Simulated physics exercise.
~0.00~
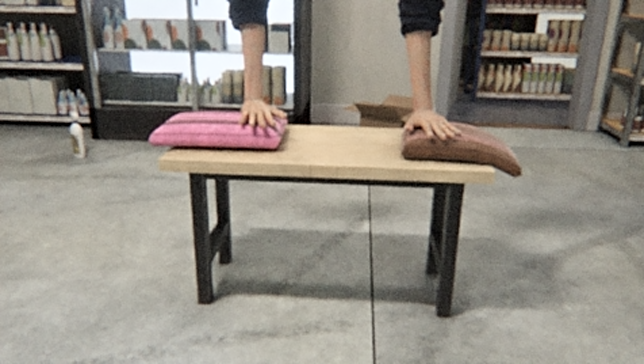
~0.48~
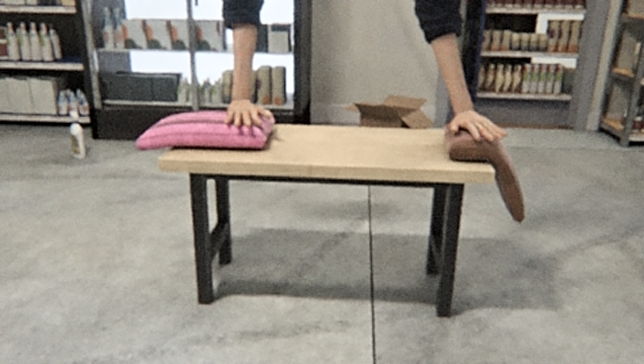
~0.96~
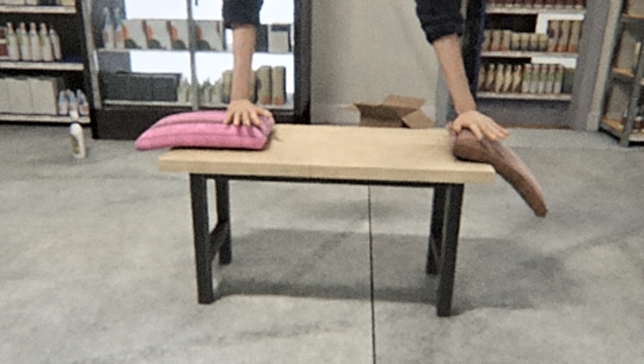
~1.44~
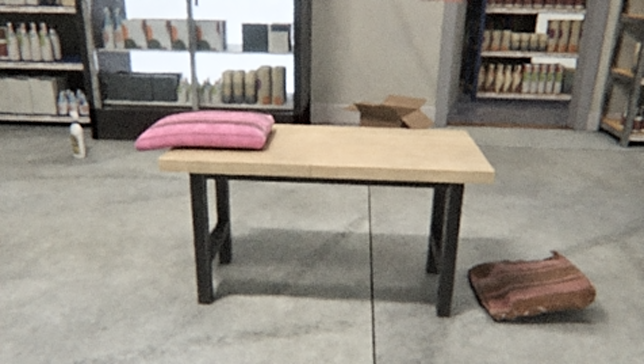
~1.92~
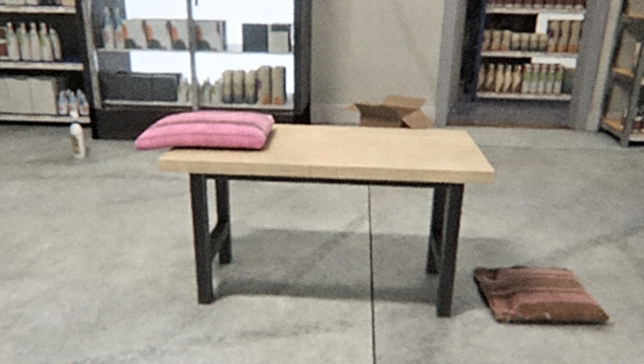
Brown folded cloth pushed right by a hand, slumping off a bench onto the floor, while a pink one shoved left stays on top.
